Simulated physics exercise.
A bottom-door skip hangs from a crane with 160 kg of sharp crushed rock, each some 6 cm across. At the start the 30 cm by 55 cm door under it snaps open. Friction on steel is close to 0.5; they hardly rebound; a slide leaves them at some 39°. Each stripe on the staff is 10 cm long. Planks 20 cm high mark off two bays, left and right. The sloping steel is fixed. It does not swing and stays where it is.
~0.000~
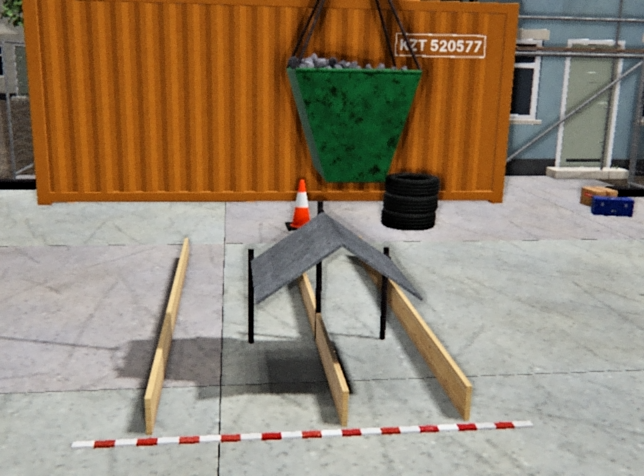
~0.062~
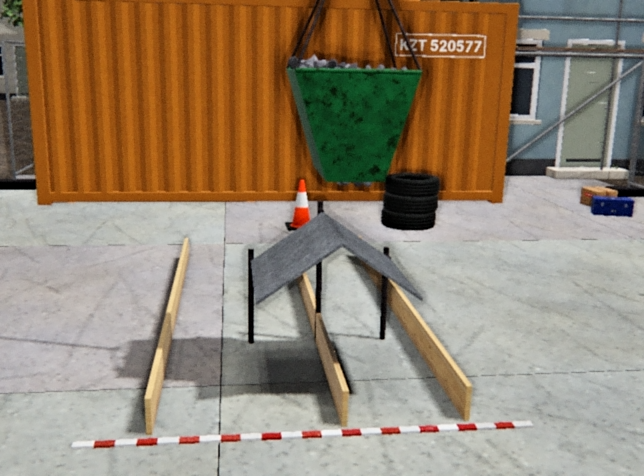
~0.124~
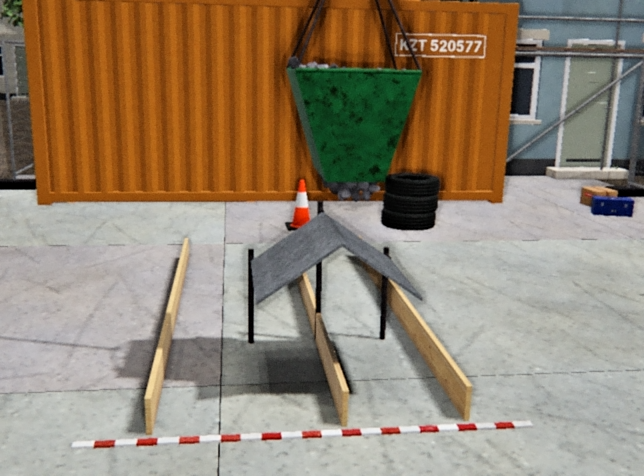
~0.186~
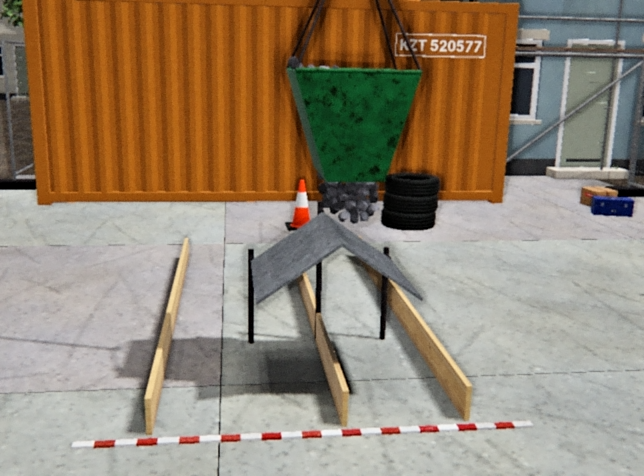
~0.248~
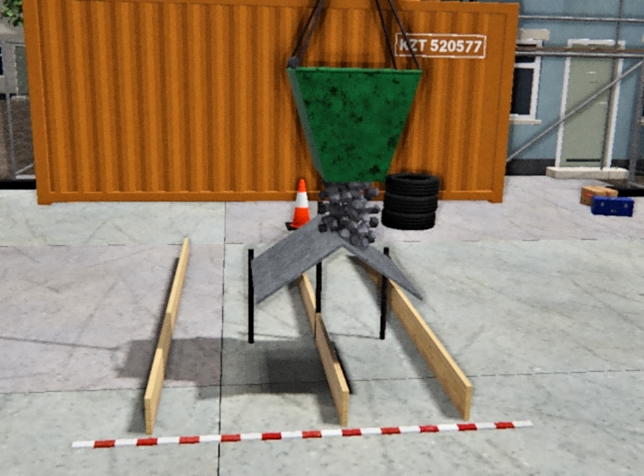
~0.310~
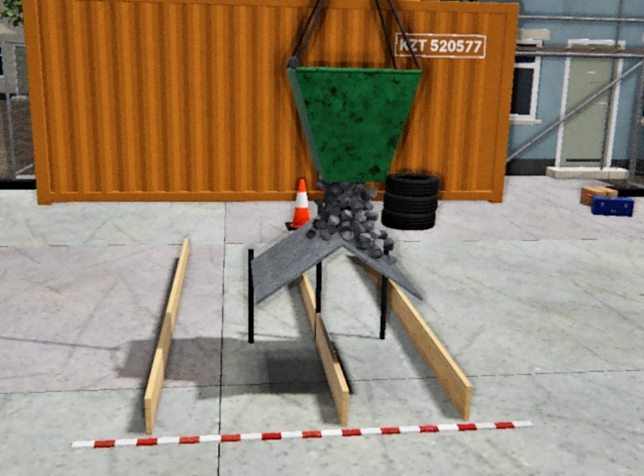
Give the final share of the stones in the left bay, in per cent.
Roughly 19 per cent ends in the left bay.
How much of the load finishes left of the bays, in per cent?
Near 0 in a hundred.
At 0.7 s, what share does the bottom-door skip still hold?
Roughly 15 per cent is still inside.
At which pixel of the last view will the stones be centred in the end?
Near (462, 365).
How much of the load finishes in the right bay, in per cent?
Near 10 in a hundred.
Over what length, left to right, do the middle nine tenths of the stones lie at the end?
Roughly 220 cm.
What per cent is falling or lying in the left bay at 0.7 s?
Some 0 per cent.
After 0.7 s, 13 % in the bottom-door skip, 58 % on the steel, 2 % falling or lying in the left bay, 20 % falling or lying in the right bay, 7 % falling or lying right of the bays; the stones farthest right are at (488, 364).
After 1.1 s, 0 % in the bottom-door skip, 23 % on the steel, 13 % falling or lying in the left bay, 23 % falling or lying in the right bay, 41 % falling or lying right of the bays; the stones farthest right are at (562, 371).
After 1.7 s, 0 % in the bottom-door skip, 19 % falling or lying in the left bay, 11 % falling or lying in the right bay, 70 % falling or lying right of the bays; the stones farthest right are at (580, 353).
After 2.6 s, 0 % in the bottom-door skip, 19 % falling or lying in the left bay, 10 % falling or lying in the right bay, 70 % falling or lying right of the bays; the stones farthest right are at (585, 353).
After 4.5 s, 0 % in the bottom-door skip, 19 % in the left bay, 10 % in the right bay, 70 % right of the bays; the stones farthest right are at (585, 353).
